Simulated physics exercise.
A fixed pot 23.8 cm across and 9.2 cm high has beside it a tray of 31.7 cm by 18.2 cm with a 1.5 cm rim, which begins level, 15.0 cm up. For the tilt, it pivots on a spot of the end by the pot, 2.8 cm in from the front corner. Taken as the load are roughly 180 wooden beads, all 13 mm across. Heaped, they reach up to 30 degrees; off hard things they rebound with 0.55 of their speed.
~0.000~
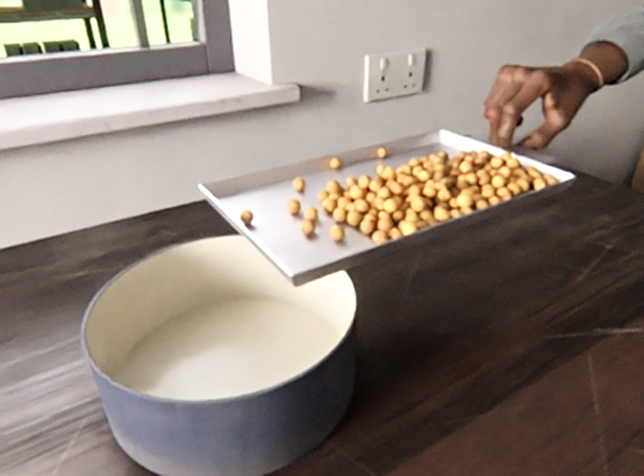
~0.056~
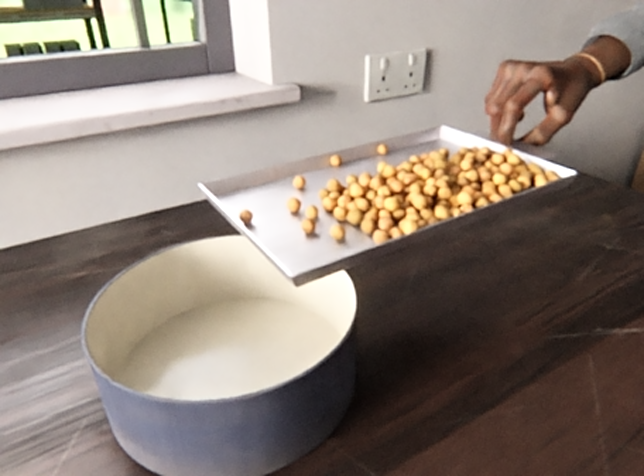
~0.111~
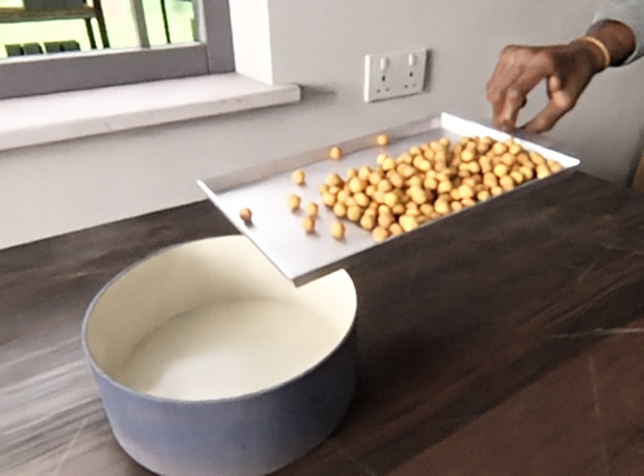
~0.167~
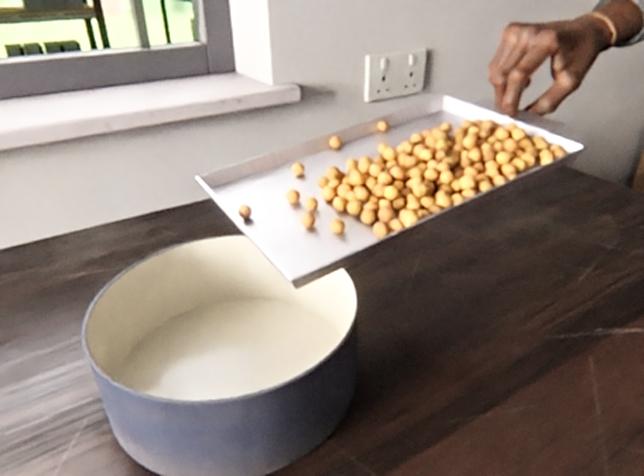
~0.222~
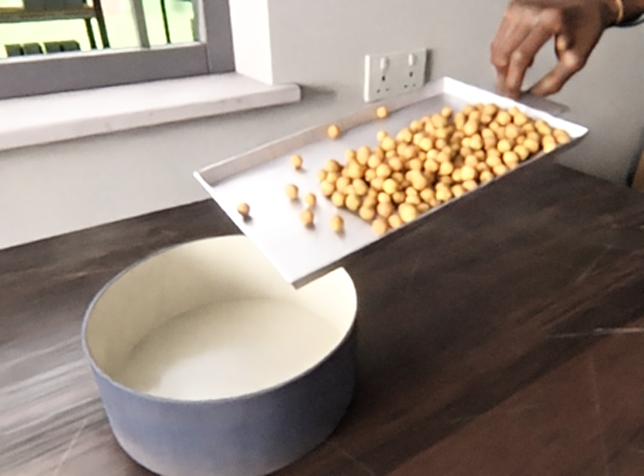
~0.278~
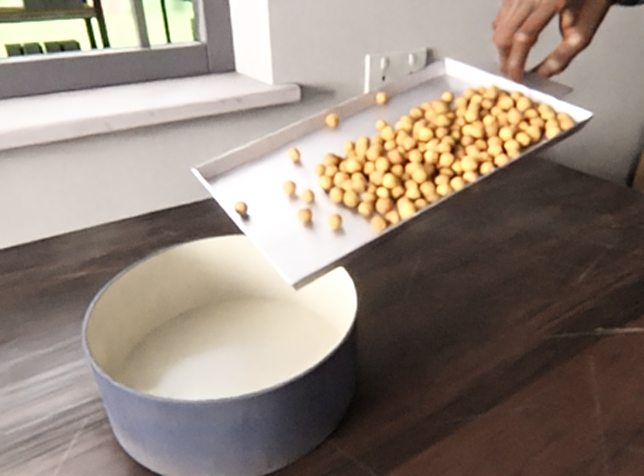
A hand raising the right end of a white tray of small round wooden beads beside a blue pot, the beads barely shifting.
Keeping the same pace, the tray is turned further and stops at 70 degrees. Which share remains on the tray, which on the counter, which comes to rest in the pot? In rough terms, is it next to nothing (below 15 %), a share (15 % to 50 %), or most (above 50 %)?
Outcome: Tray: I expect only a trickle of the load. Counter: I expect a decent chunk of the load. Pot: I expect more than half of the load.
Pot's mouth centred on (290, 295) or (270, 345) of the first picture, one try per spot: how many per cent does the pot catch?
About 75 and 100 per cent.
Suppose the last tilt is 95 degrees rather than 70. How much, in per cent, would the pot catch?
Roughly 65 %.
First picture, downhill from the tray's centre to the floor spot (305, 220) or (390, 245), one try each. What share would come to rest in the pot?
Roughly 80 % for the first direction, roughly 25 % for the second.
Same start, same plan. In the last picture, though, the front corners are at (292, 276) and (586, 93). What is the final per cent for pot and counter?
That works out as pot 75 and counter 20.
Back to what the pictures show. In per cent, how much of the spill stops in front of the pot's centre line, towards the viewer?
I'd put it at around 100 per cent.
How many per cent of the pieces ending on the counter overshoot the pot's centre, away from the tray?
About 80 %.
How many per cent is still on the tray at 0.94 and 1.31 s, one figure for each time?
In turn: 75, 20.
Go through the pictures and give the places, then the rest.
The first frame shows tray tilt 0 degrees, front corners at (295, 270) and (569, 176); middle of the pieces at (432, 188); pot at (225, 298).
The second frame shows tray tilt 1 degrees, front corners at (295, 270) and (570, 172); middle of the pieces at (433, 185).
The third frame shows tray tilt 3 degrees, front corners at (295, 271) and (573, 162), lowest corner left front; middle of the pieces at (434, 178).
The fourth frame shows tray tilt 7 degrees, front corners at (294, 273) and (577, 146), lowest corner left front; middle of the pieces at (435, 167).
The fifth frame shows tray tilt 11 degrees, front corners at (294, 275) and (581, 131), lowest corner left front; middle of the pieces at (435, 156).
The sixth frame shows tray tilt 15 degrees, front corners at (293, 276) and (585, 114), lowest corner left front; middle of the pieces at (435, 145); pot at (226, 298). The tray's pace is about 65 degrees a second.
After 0.68 s, tilt 42 degrees; the tray holds 100 %, the pot 0 %.
After 0.94 s, tilt 59 degrees; the tray holds 75 %, the pot 10 %.
Then, at 1.31 s, tilt 70 degrees; the tray holds 20 %, the pot 45 %.
In the end, at 2.7 s, tray 5 %, counter 35 %, pot 65 %.
